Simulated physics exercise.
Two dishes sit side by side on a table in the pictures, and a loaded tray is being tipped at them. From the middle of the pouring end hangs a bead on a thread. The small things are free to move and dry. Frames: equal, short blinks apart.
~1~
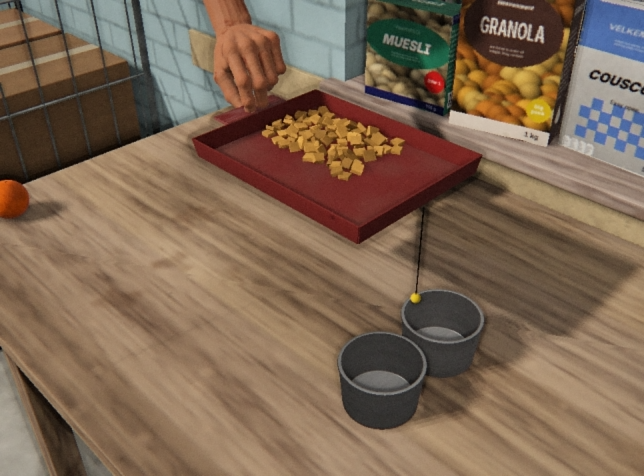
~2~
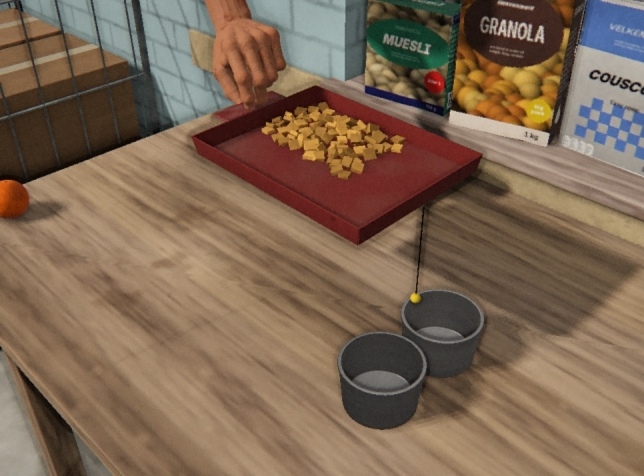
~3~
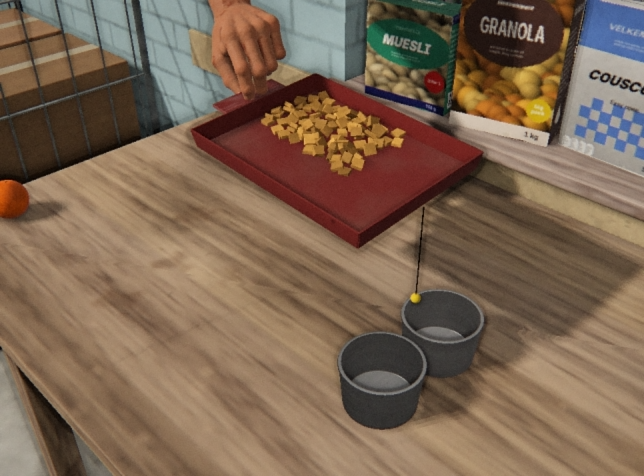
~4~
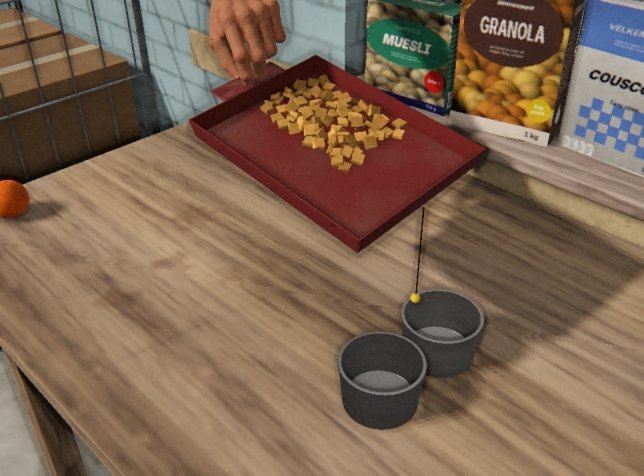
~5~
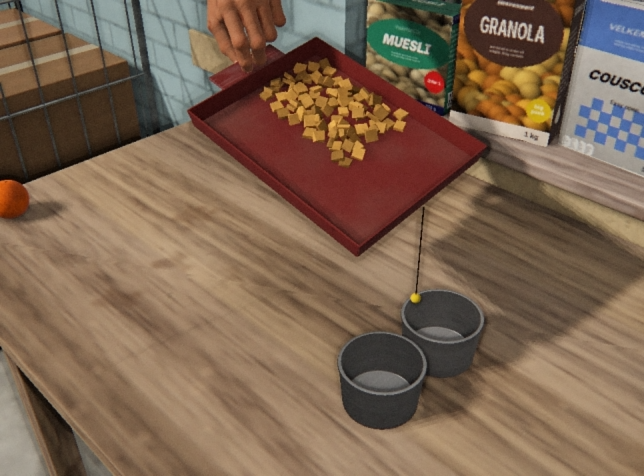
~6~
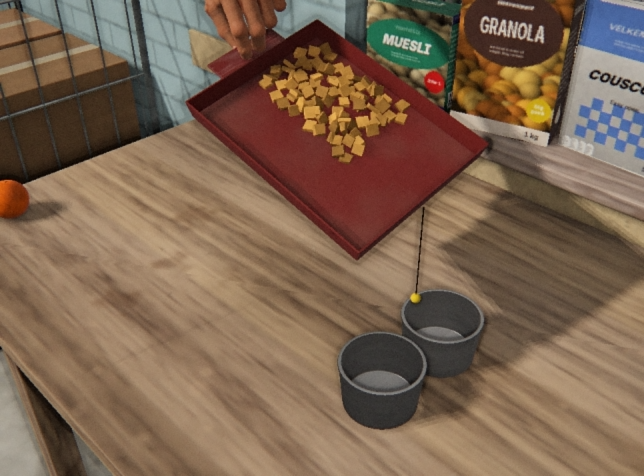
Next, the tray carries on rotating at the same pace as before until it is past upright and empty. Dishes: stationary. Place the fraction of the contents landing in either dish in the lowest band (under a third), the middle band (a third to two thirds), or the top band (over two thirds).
The dishes are left with a middle portion, a third to two thirds.
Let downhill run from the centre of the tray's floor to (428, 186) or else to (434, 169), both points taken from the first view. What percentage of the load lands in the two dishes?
I'd say some 20 in a hundred at first, then 0 in a hundred.
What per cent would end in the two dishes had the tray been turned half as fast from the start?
Estimated share: Some 50%.
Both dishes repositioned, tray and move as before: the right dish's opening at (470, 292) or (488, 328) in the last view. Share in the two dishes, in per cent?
About 10 and 0 per cent respectively.
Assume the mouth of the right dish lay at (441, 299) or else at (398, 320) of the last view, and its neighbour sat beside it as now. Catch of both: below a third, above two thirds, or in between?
First attempt: One to two thirds; second attempt: Between a third and two thirds.
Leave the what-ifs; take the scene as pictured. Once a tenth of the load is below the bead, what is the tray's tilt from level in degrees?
It sits at roughly 85°.
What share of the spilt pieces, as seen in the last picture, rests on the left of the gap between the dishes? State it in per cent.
Around 100 per cent, give or take.
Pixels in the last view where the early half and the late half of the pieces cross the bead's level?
It passes near (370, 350) first and then near (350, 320).
Soon, tray tipped steeply; nearly all on the tray; a stray few in the air.
A while on, tray tipped past a quarter turn; about a quarter on the tray; about half in the left dish; about a quarter outside both; a small part in the air.
Towards the end, tray tipped past a quarter turn; about half in the left dish; about half outside both.
Finally, tray tipped past a quarter turn; about half in the left dish; none in the right dish; about half outside both.
